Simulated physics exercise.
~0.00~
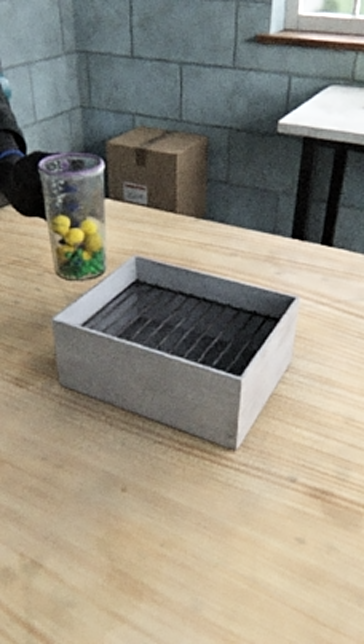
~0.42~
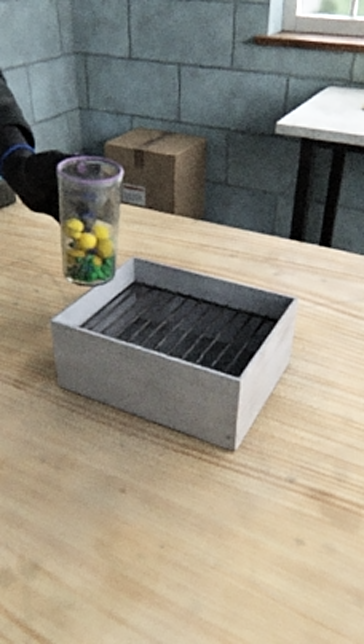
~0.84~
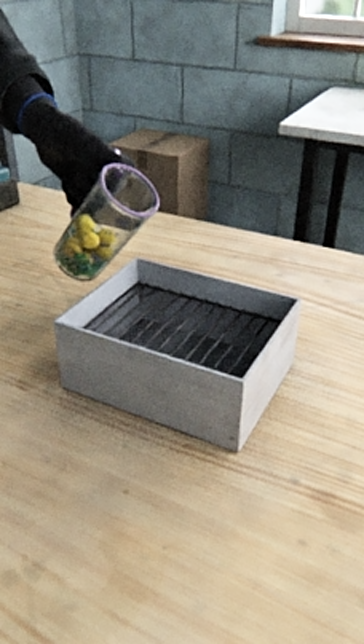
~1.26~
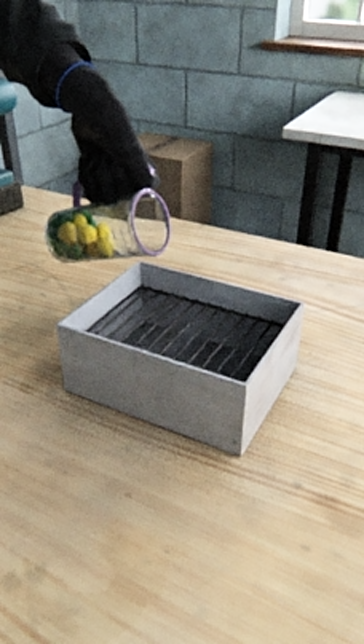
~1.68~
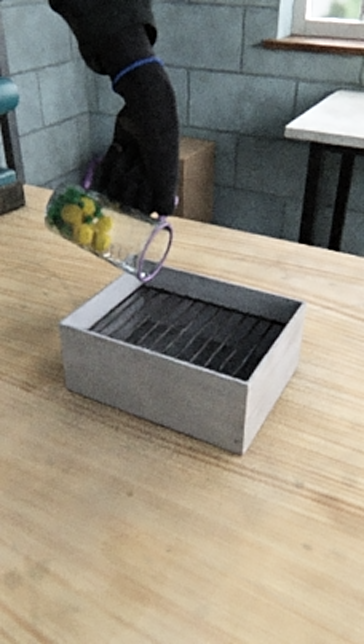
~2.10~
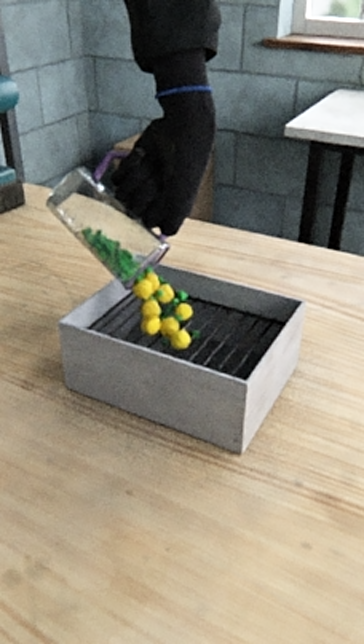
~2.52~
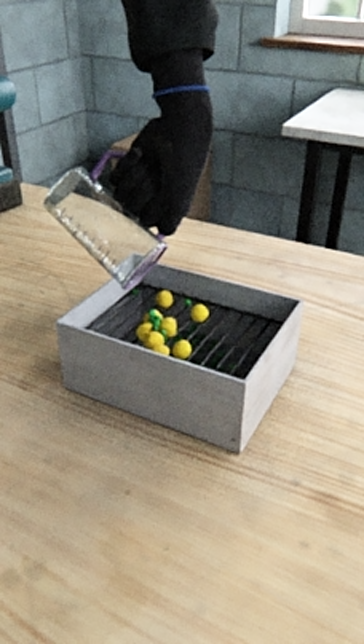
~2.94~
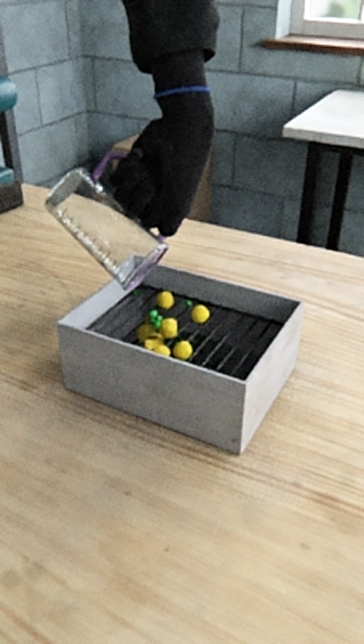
A gloved hand tips a clear cup over a rack, which holds yellow balls while most green bits drop through.
